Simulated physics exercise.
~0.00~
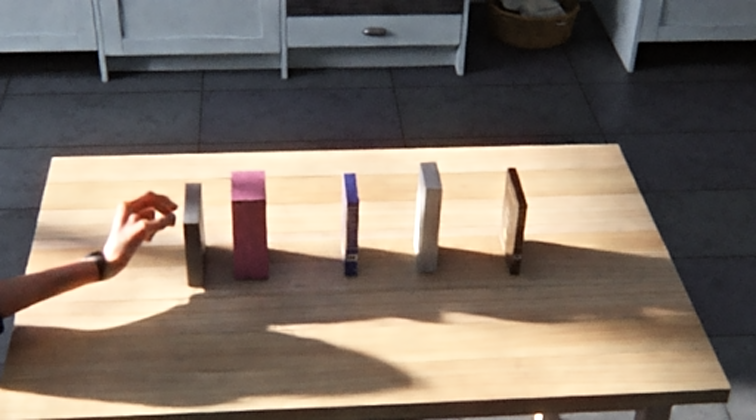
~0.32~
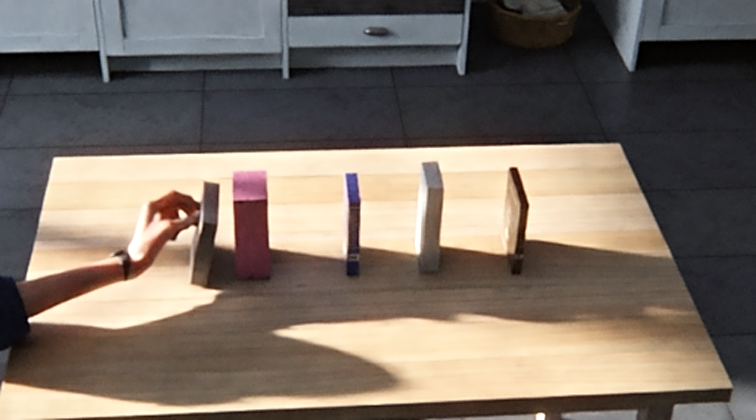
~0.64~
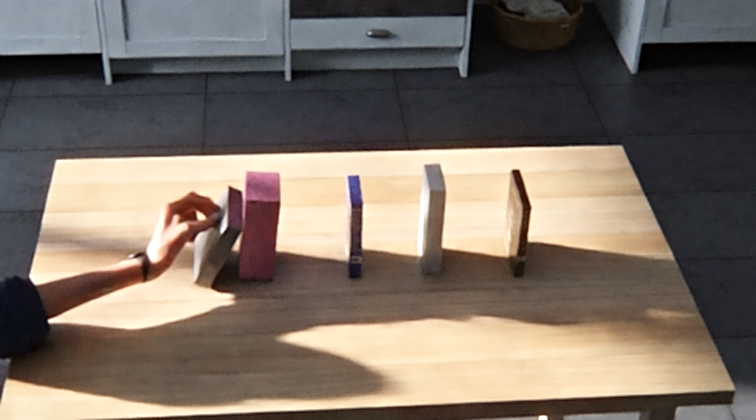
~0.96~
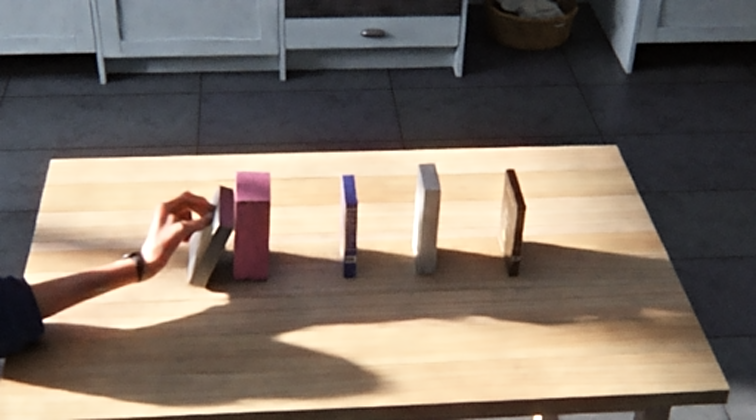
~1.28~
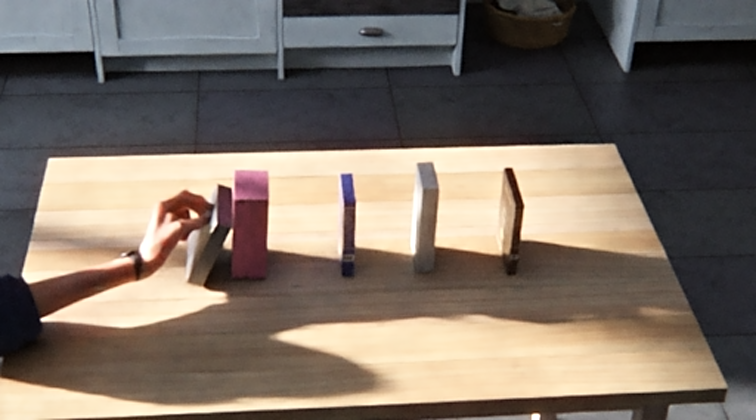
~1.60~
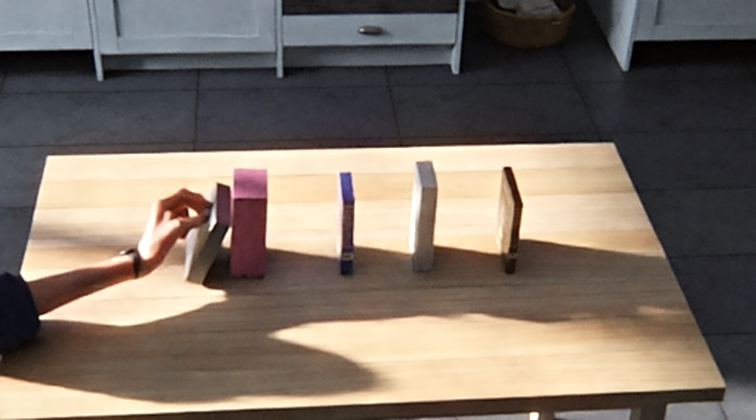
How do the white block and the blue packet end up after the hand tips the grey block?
Both the white block and the blue packet are still standing upright, while the grey block leans by the pink one.
